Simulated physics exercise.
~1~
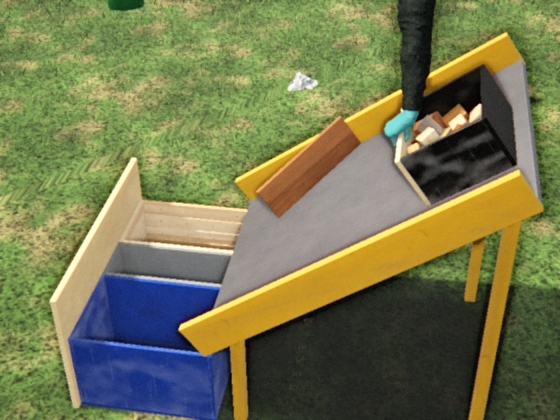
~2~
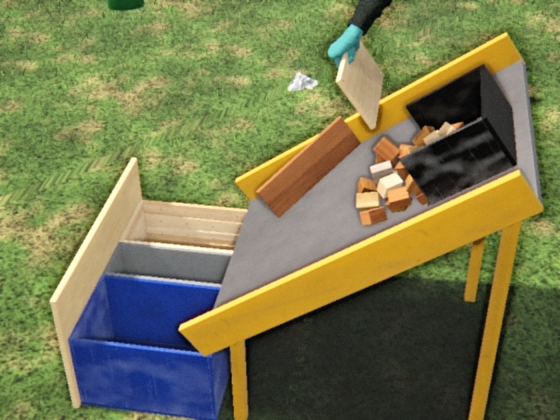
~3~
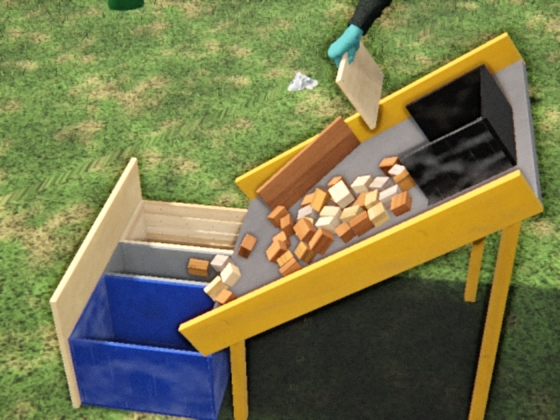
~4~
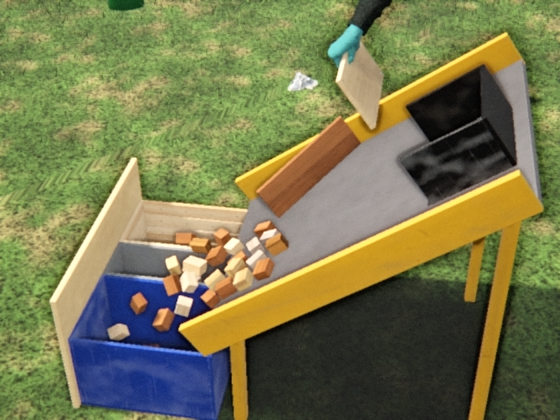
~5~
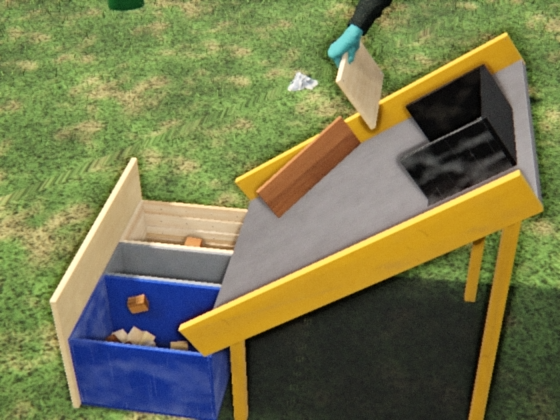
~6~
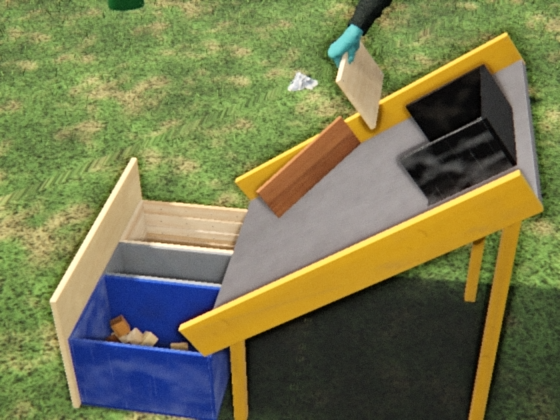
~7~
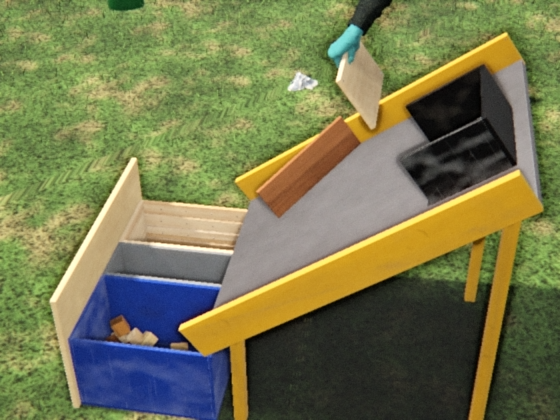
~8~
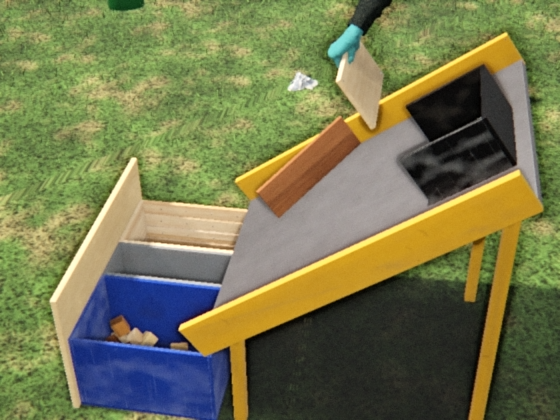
To begin with, a teal-gloved hand grips a small board that holds wooden blocks inside a black pen at the top of a sloping grey table with yellow edges. The hand lifts the board clear, and the blocks start spilling down the slope. They spread out and slide left past an angled brown board, the first ones dropping off the lower edge. The rest tumble after them toward a blue tub, a grey bin and a wooden tote. Finally the table and pen stand empty, blocks lie visible in the blue tub, and the hand still holds the board.
